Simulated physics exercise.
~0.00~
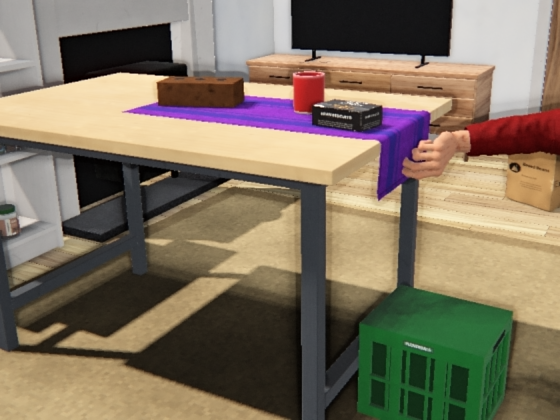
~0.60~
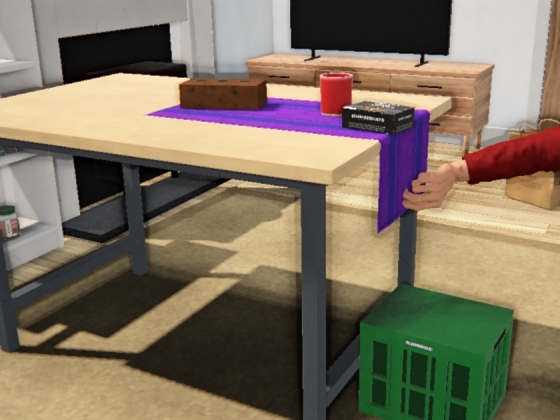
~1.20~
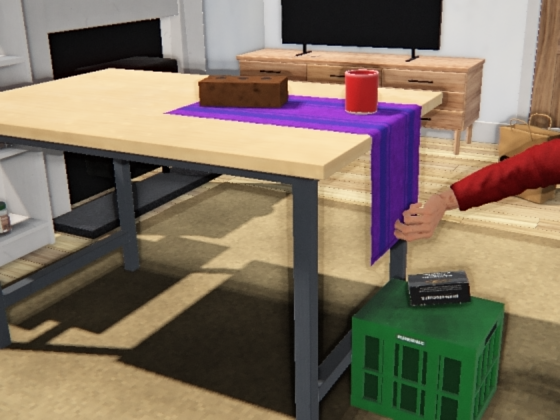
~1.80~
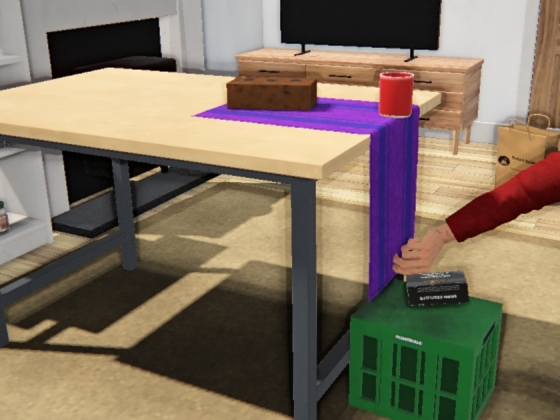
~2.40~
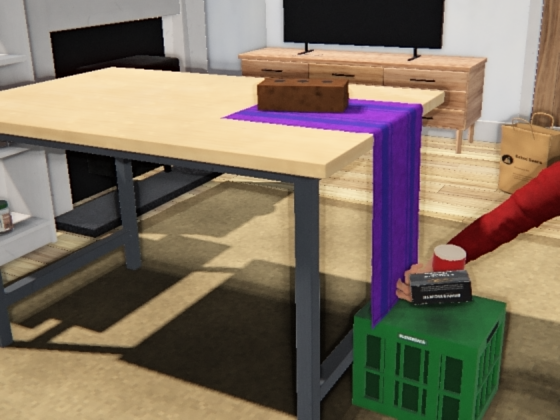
Purple table runner being pulled down by a hand, dropping a black packet, then a red mug, onto a green crate.
